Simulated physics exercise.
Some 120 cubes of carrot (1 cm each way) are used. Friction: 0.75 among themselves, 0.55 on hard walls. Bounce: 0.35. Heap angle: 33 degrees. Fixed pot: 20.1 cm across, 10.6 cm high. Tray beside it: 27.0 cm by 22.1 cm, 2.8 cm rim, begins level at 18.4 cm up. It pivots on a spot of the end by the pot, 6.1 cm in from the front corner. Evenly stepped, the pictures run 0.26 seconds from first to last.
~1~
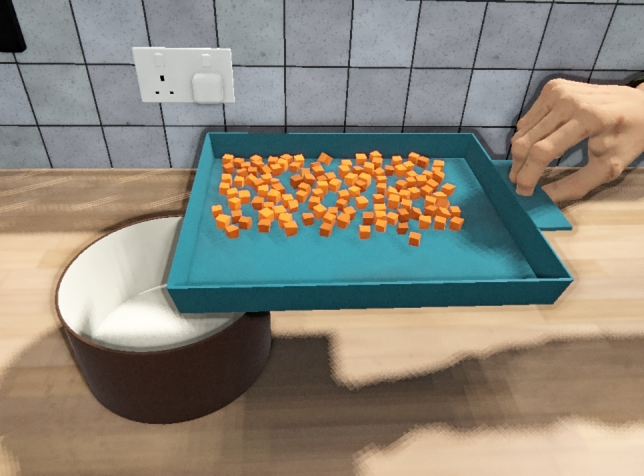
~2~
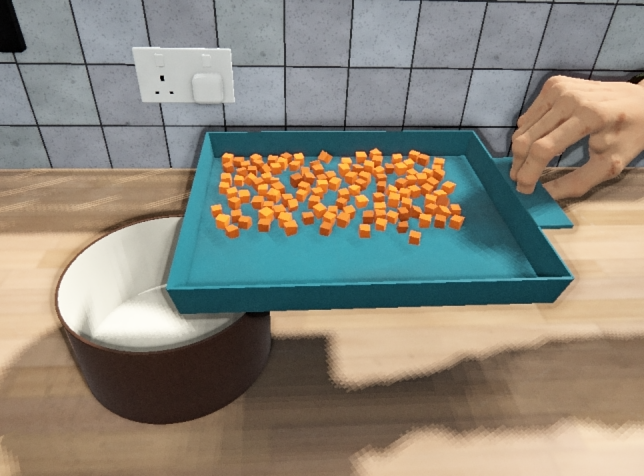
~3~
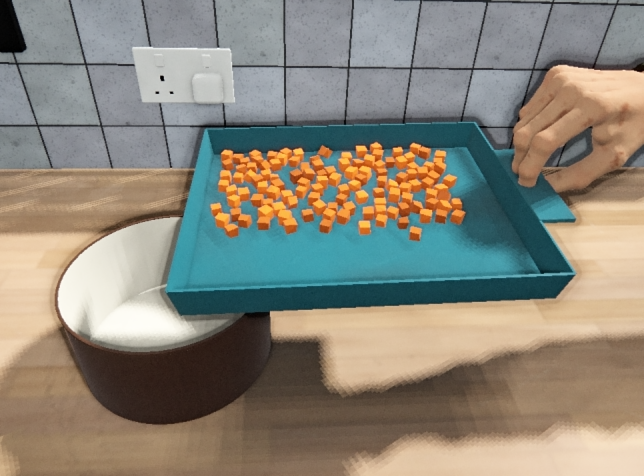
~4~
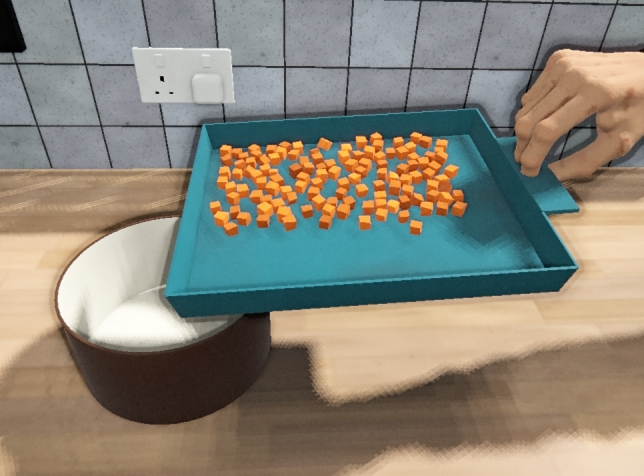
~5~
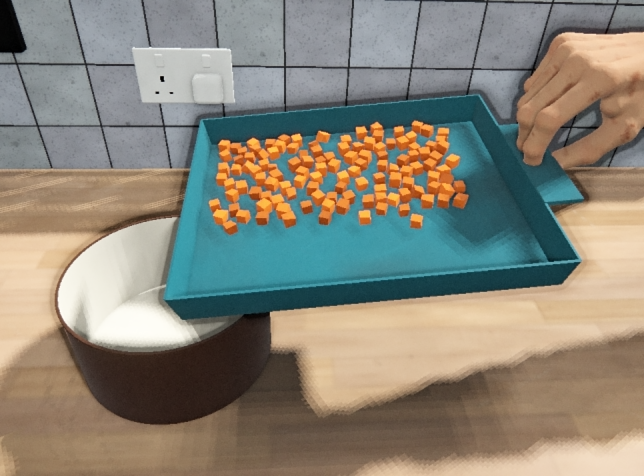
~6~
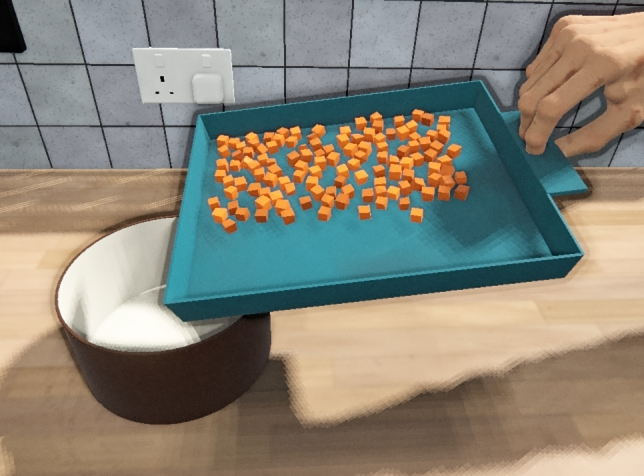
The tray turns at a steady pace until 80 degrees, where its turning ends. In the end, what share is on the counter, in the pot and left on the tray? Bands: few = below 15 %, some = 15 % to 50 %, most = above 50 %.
Counter: Some, pot: Few, tray: Most.
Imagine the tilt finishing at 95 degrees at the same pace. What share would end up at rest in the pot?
Roughly 0 %.
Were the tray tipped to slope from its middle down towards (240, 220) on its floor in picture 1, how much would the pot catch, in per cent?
Near 25 percent, give or take.
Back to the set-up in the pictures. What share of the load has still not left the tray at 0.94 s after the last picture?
Estimate: About 85 percent.
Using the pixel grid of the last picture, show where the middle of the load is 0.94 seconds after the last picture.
I'd put it close to (201, 276).
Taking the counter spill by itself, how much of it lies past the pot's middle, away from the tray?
I'd put it close to 60 per cent.
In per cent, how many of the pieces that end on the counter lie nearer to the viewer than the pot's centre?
About 100 per cent.
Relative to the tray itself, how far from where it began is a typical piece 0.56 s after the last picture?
It has moved some 6 cm from its start.
Then, 0.56 s after the last picture, tilt 44 degrees; the tray holds 100 %, the pot 0 %.
Then, 0.94 s after the last picture, tilt 65 degrees; the tray holds 85 %, the pot 0 %.
Then, 1.40 s after the last picture, tilt 80 degrees; the tray holds 70 %, the pot 0 %.
In the end, counter 30 %, pot 0 %, tray 70 %.
